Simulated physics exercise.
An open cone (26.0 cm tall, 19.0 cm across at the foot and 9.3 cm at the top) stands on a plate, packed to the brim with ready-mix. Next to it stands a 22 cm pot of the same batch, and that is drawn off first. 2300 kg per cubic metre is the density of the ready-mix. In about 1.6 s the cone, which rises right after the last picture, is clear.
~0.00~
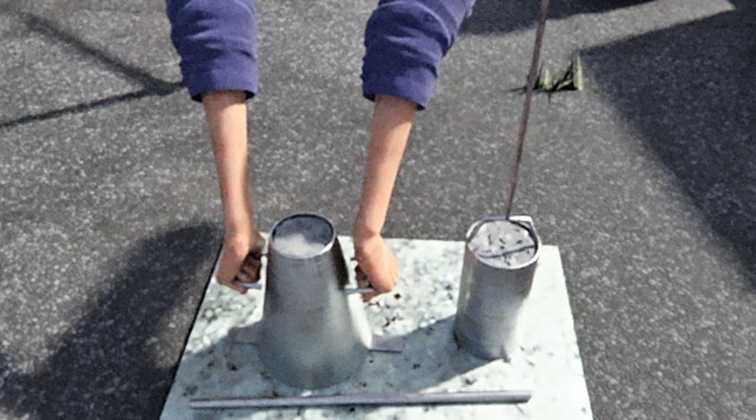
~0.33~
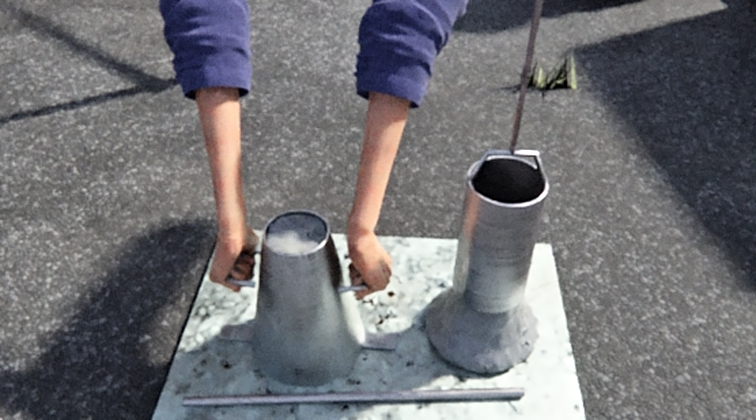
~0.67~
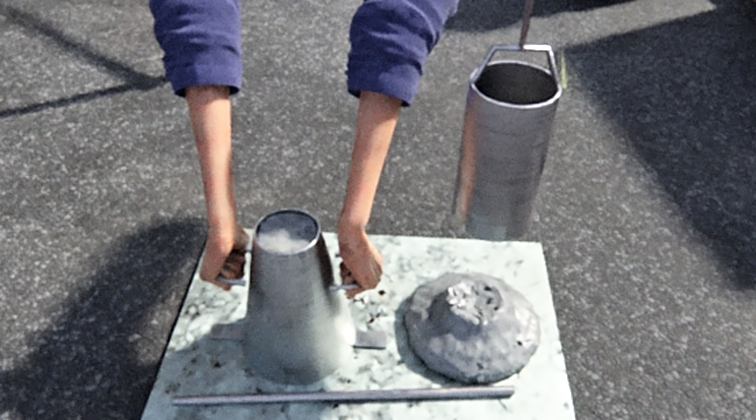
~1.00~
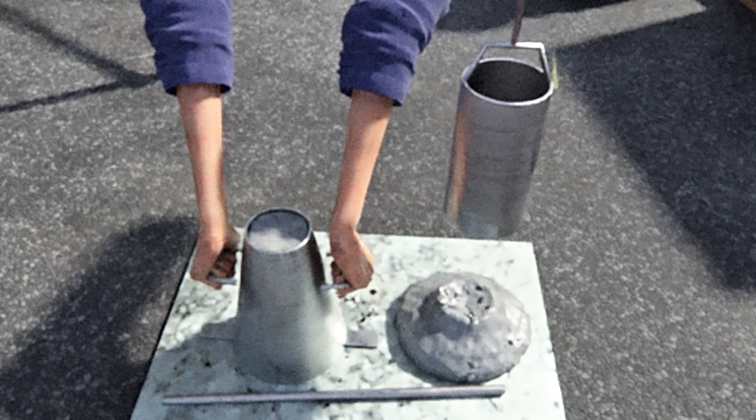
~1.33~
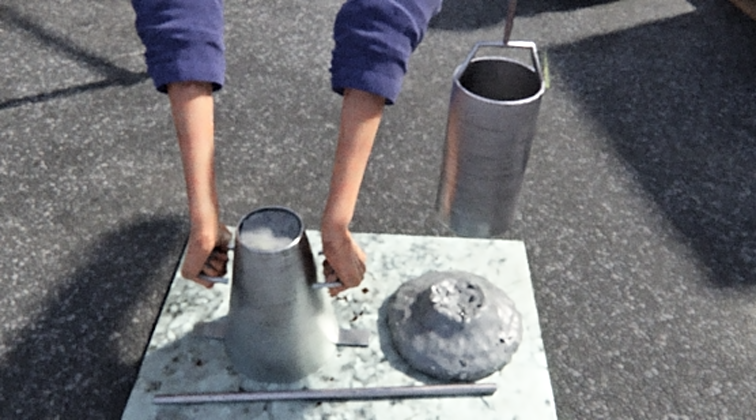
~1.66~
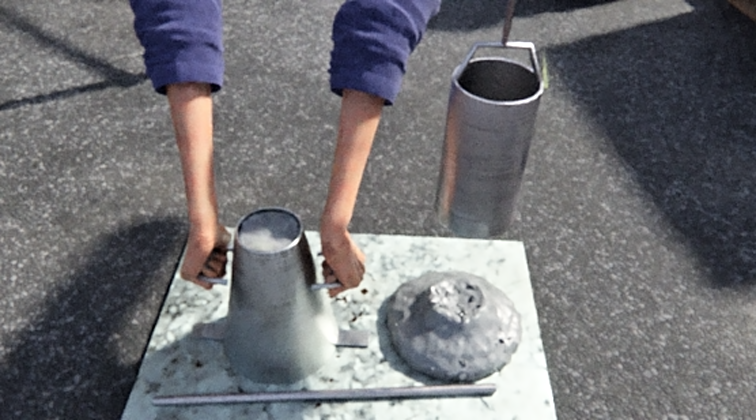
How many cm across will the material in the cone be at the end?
I would say close to 31 cm.
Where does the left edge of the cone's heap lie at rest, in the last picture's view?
I'd mark it at about (193, 346).
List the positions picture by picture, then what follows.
In the first picture, middle of the pot's mouth at (503, 242), still down; middle of the cone's top at (303, 235), not yet moved.
In the second picture, middle of the pot's mouth at (507, 181), raised 12 cm; middle of the cone's top at (296, 233), not yet moved.
In the third picture, middle of the pot's mouth at (515, 85), raised 28 cm; what the pot left 7.8 cm high and 24 cm wide, top at (476, 301); middle of the cone's top at (287, 232), not yet moved.
In the fourth picture, middle of the pot's mouth at (507, 82), raised 28 cm; what the pot left 7.8 cm high and 24 cm wide, top at (467, 300); middle of the cone's top at (278, 231), not yet moved.
In the fifth picture, middle of the pot's mouth at (499, 81), raised 28 cm; what the pot left 7.8 cm high and 24 cm wide, top at (459, 299); middle of the cone's top at (270, 229), not yet moved.
In the sixth picture, middle of the pot's mouth at (497, 81), raised 28 cm; what the pot left 7.8 cm high and 24 cm wide, top at (458, 299); middle of the cone's top at (269, 230), not yet moved.
After 2.1 s, the cone is up 7.0 cm; the ready-mix has come down 11 cm to 15 cm and is 27 cm wide.
After 2.5 s, the cone is up 17 cm; the ready-mix has come down 15 cm to 11 cm and is 31 cm wide.
After 2.9 s, the cone is up 27 cm; the ready-mix has come down 15 cm to 11 cm and is 31 cm wide.
After 3.3 s, the cone is clear; the ready-mix has come down 15 cm to 11 cm and is 31 cm wide.
After 3.9 s, at rest, the cone is clear; the ready-mix has come down 15 cm to 11 cm and is 31 cm wide.
